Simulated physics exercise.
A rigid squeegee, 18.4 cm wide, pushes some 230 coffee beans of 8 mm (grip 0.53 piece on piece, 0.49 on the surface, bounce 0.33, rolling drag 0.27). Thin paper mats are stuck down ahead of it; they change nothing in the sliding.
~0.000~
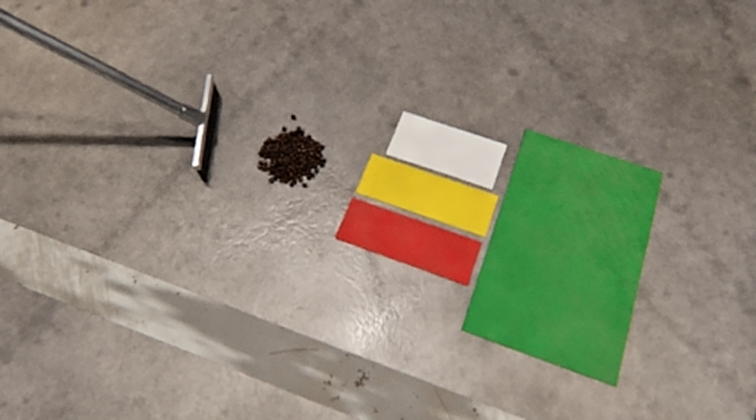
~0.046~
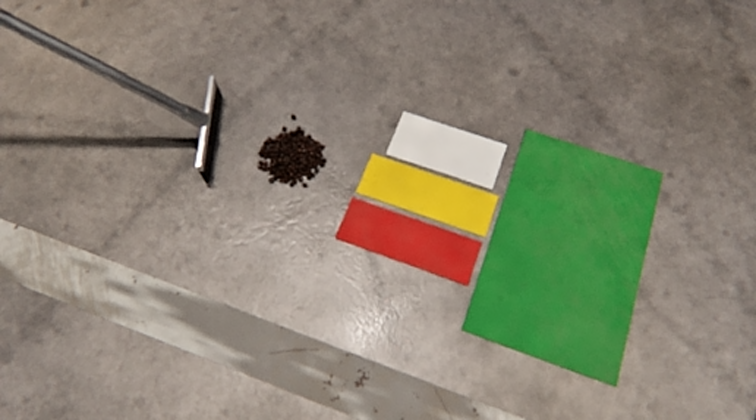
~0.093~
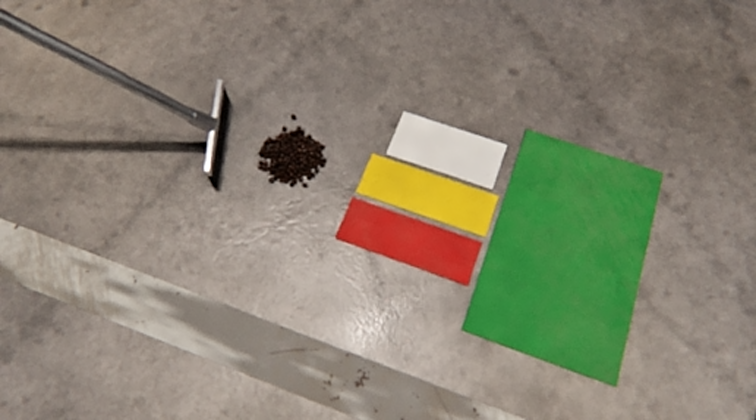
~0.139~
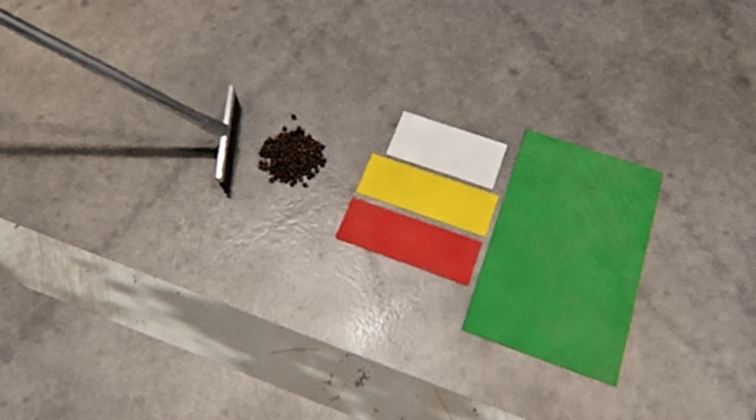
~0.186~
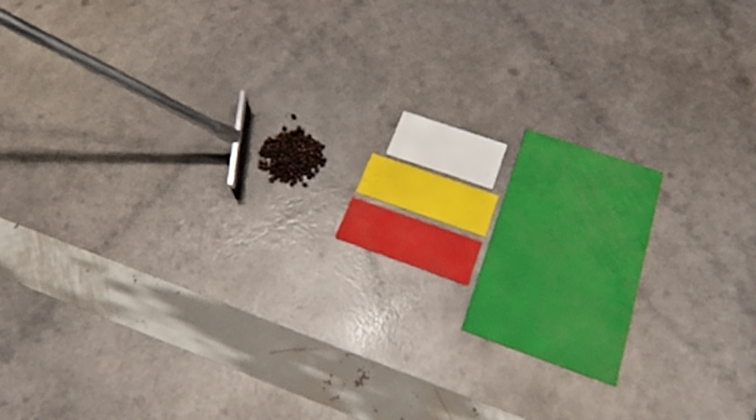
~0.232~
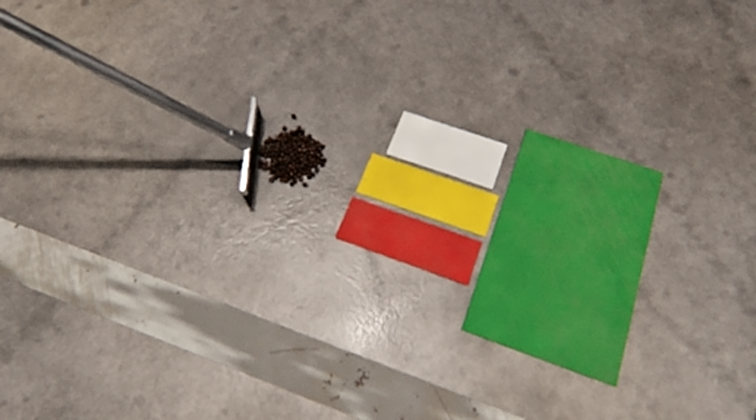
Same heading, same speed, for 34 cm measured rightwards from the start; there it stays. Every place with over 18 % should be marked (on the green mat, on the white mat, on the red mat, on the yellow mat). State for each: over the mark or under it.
Green mat: Under, white mat: Under, red mat: Over, yellow mat: Over.
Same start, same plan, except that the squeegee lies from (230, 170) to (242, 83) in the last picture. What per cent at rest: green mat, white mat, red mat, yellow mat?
The green mat ends with 0 per cent, the white mat with 35, the red mat with 0 and the yellow mat with 50.
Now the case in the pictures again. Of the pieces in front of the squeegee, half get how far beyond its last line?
3 cm.
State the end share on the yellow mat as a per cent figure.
Estimate: Around 40 per cent.
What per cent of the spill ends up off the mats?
Roughly 35 per cent.
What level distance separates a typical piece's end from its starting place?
Around 18 centimetres.
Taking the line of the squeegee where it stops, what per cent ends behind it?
My estimate is near 30 per cent.
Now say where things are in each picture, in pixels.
Squeegee from (197, 167) to (211, 80); moved 0.0 cm; pieces shifted so far, 0; middle of the spill at (290, 152); red mat at (408, 241); yellow mat at (427, 195); white mat at (447, 150); green mat at (567, 248), in the first frame.
Squeegee from (200, 168) to (213, 81); moved 0.6 cm; pieces shifted so far, 0; middle of the spill at (291, 152), in the second frame.
Squeegee from (208, 173) to (221, 85); moved 2.3 cm; pieces shifted so far, 0; middle of the spill at (291, 152), in the third frame.
Squeegee from (220, 179) to (232, 91); moved 4.7 cm; pieces shifted so far, 0; middle of the spill at (291, 151), in the fourth frame.
Squeegee from (232, 185) to (244, 96); moved 7.2 cm; pieces shifted so far, 0; middle of the spill at (291, 151), in the fifth frame.
Squeegee from (244, 192) to (255, 102); moved 9.6 cm; pieces shifted so far, 0; middle of the spill at (291, 151); red mat at (409, 240); yellow mat at (427, 194); white mat at (447, 150); green mat at (567, 248). Its speed is about 0.53 m/s, heading 10 degrees towards the viewer, in the sixth frame.
After 0.48 s, squeegee 23 cm from its start, spill 13 cm wide; off the mats 100 %.
Then, at 0.73 s, squeegee 34 cm from its start, spill 15 cm wide; red mat 25 %, yellow mat 40 %, off the mats 35 %.
After 0.95 s, squeegee 34 cm from its start, spill 16 cm wide; red mat 25 %, yellow mat 40 %, off the mats 35 %.
At rest (1.2 s), red mat 25 %, yellow mat 40 %, white mat 0 %, green mat 0 %, off the mats 35 %.
